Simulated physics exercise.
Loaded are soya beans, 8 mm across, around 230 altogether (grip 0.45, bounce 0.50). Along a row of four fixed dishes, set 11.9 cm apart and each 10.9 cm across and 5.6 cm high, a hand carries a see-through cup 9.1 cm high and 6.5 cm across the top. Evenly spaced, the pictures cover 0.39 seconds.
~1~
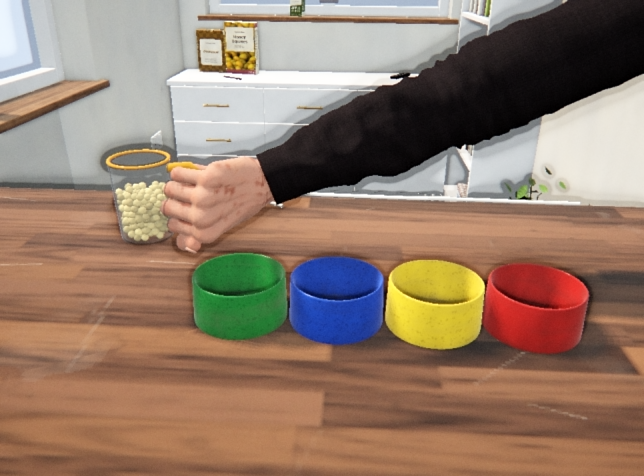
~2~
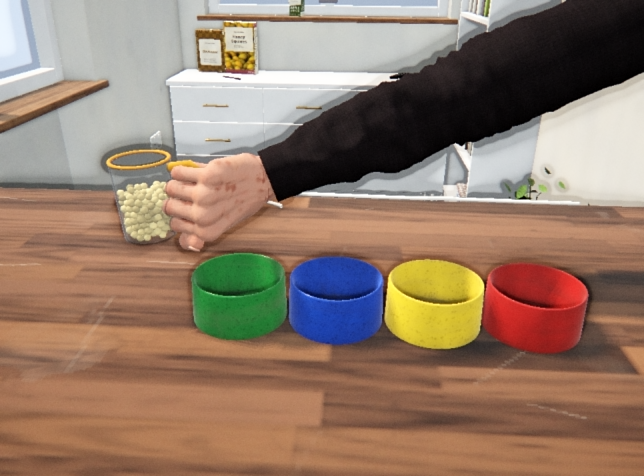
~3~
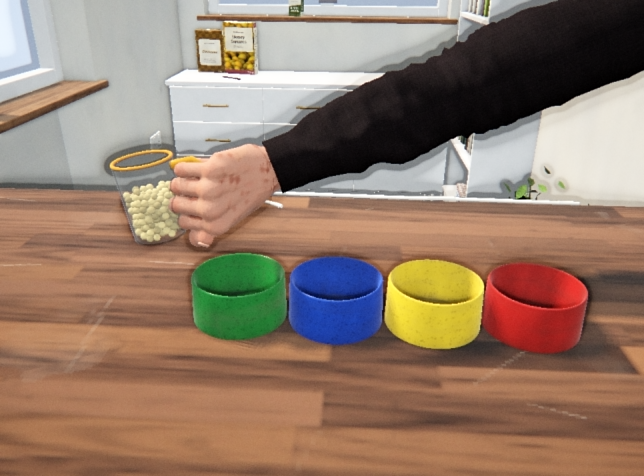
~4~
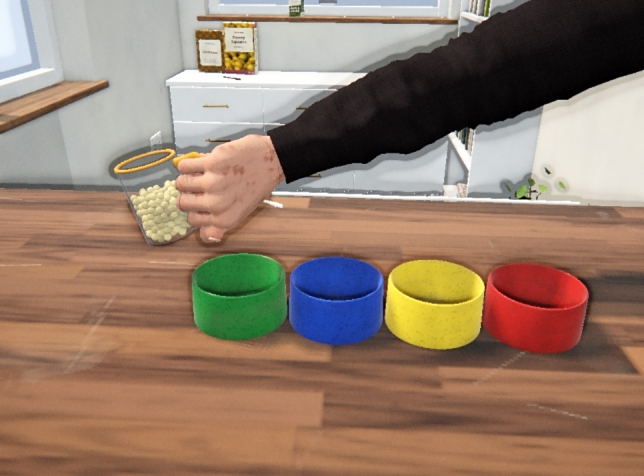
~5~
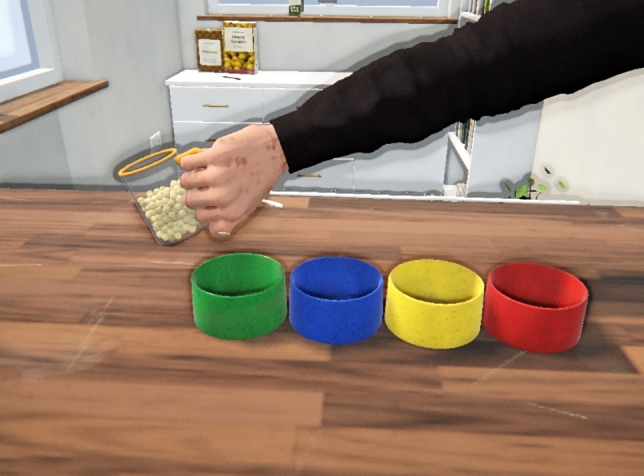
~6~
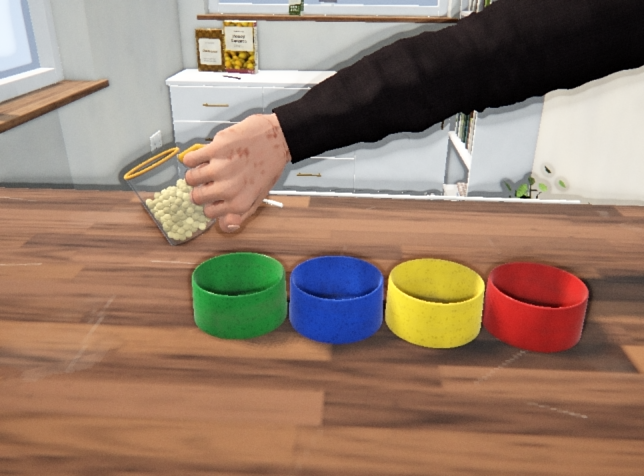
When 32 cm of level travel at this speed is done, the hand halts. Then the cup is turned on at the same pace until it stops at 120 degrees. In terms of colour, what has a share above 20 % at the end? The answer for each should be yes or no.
Red dish - no, blue dish - no, green dish - yes, yellow dish - no, counter - no.
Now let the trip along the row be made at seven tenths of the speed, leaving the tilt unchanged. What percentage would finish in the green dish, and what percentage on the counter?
Green: 60; counter: 40.
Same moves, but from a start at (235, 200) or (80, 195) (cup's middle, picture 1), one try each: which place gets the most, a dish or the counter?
The winner: Blue; counter.
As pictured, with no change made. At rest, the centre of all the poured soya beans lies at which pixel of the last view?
Roughly (239, 302).
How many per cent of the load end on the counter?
About 0 percent.
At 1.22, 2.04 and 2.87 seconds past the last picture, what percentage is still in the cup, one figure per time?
Going in order, it reads 50, then 0, and finally 0 per cent.
Then, 1.22 s after the last picture, tilt 120 degrees; cup holds 50 %, green 50 %.
Then, 2.04 s after the last picture, tilt 120 degrees; cup holds 0 %, green 100 %.
Then, 2.87 s after the last picture, tilt 120 degrees; cup holds 0 %, green 100 %.
In the end, red 0 %, blue 0 %, green 100 %, yellow 0 %, counter 0 %.
